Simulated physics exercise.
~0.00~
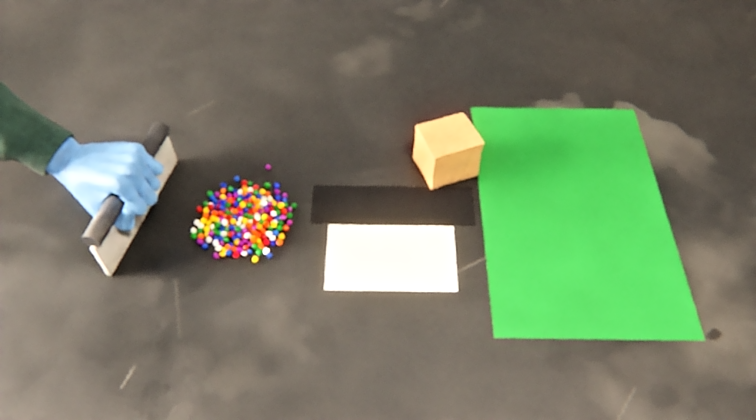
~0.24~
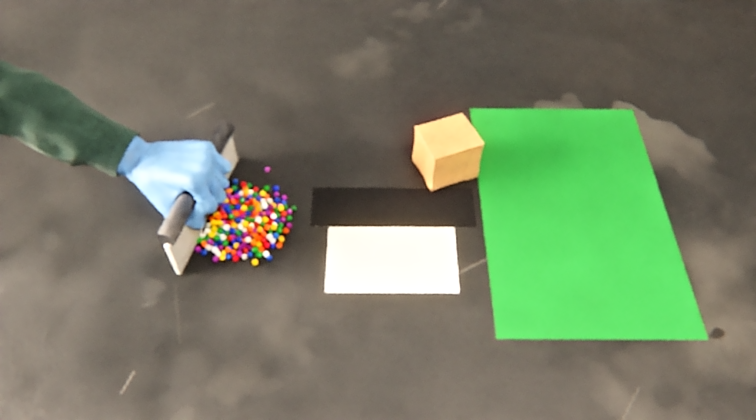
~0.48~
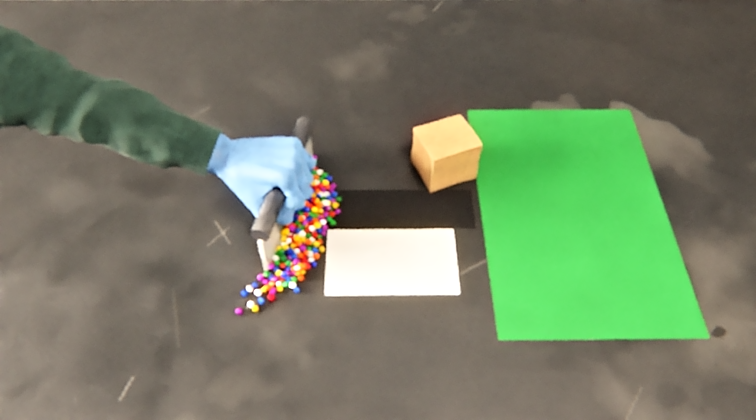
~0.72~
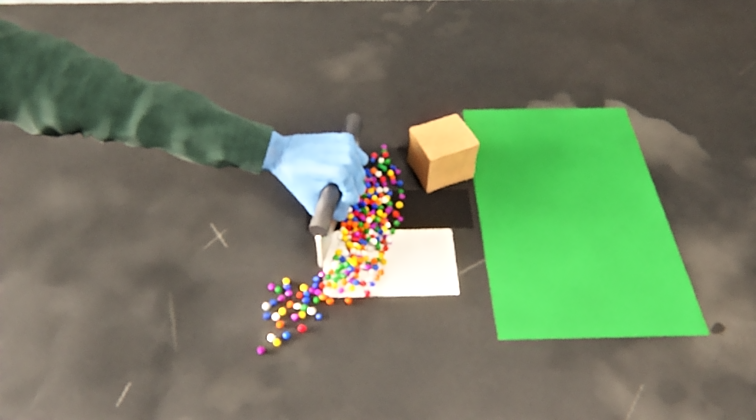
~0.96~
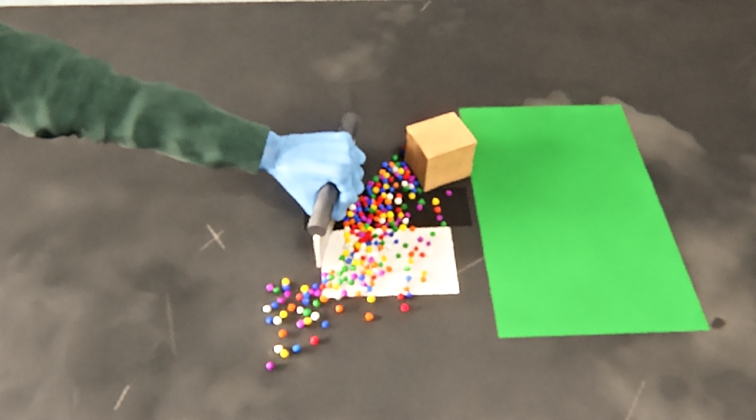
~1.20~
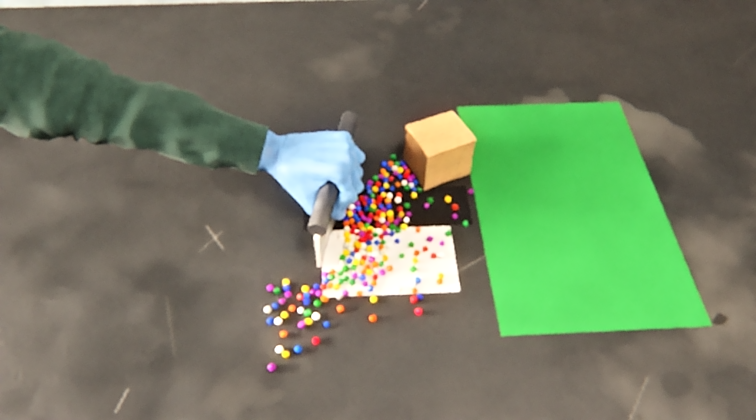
A gloved hand pushes colourful beads rightwards with a scraper, scattering them over white and black mats.
